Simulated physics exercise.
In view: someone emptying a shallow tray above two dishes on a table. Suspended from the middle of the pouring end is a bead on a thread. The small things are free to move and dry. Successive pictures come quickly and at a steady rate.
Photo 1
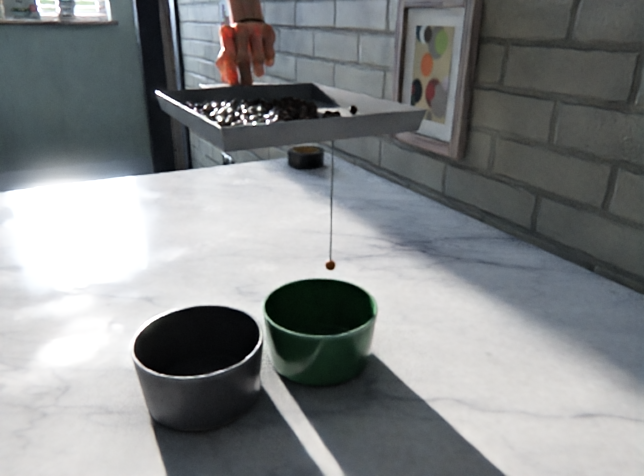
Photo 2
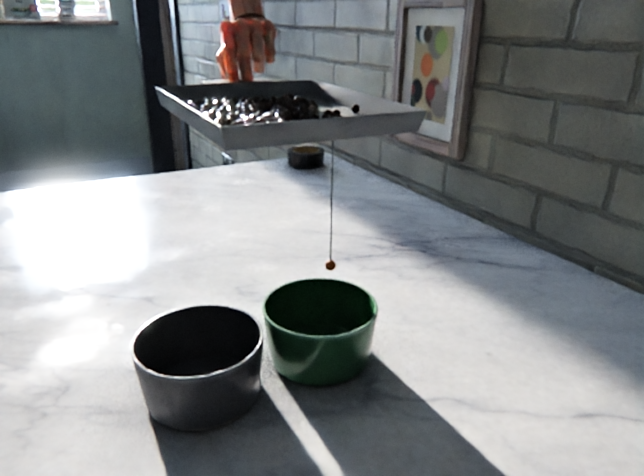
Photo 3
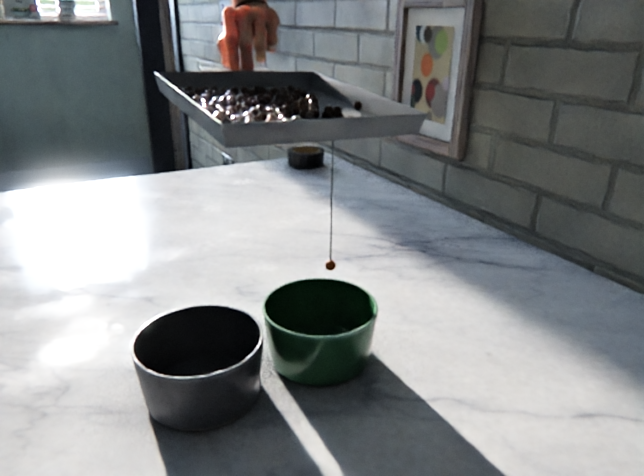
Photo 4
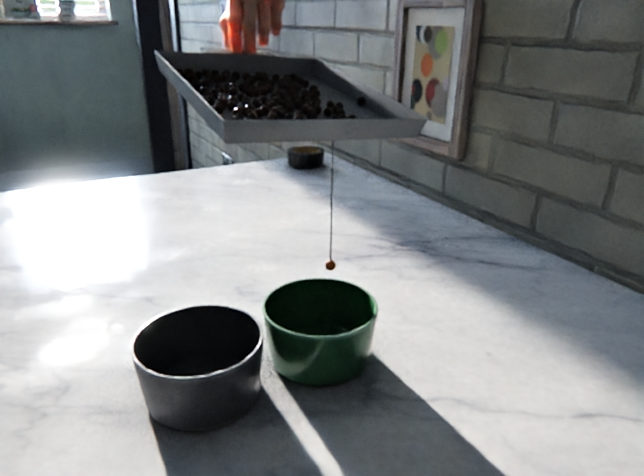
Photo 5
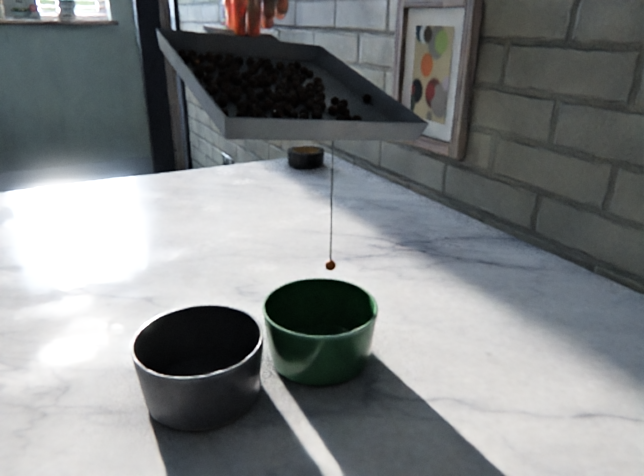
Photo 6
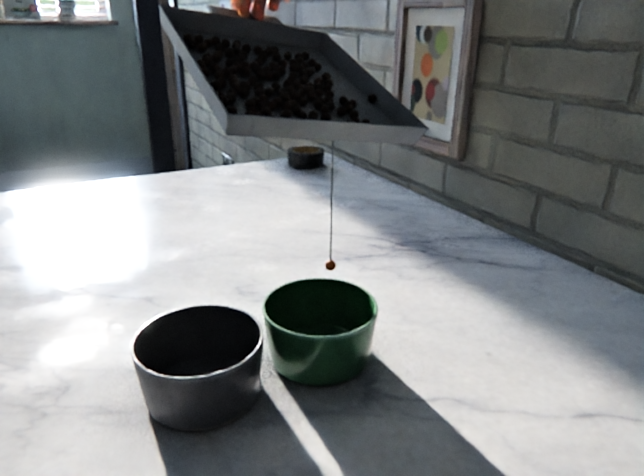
A hand at the far side of a shallow tray of small dark balls steadily raised that side above a grey dish and a green one, and the balls began shifting toward the near edge.
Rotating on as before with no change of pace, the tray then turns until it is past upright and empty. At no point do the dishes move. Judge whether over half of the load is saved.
Honestly, the catch comes out below half of the load.
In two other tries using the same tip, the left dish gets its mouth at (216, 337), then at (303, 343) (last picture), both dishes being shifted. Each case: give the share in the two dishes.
Around 0 and around 10 per cent, in that order.
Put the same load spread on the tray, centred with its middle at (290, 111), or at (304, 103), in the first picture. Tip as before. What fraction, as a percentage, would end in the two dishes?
0 % and 0 %.
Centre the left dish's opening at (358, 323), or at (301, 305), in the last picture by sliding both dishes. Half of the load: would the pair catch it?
For the two tries in order: Not as much as half, exceeding half.
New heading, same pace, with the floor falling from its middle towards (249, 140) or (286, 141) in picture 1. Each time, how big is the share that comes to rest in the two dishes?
Near 40 % and 70 %.
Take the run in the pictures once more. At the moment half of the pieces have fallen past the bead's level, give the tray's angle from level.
Somewhere near 95 degrees, I'd say.
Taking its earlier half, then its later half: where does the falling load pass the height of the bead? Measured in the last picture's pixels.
At (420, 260) for the first part, then at (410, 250) for the others.
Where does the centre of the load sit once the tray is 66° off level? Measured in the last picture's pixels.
Near (387, 134).
Soon, tray tipped steeply; most on the tray; a small part outside both; about a quarter in the air.
A while on, tray tipped past a quarter turn; a small part on the tray; a stray few in the right dish; about two thirds outside both; about a quarter in the air.
Towards the end, tray tipped past a quarter turn; a stray few in the right dish; nearly all outside both.
Finally, tray tipped past a quarter turn; none in the left dish; a stray few in the right dish; nearly all outside both.
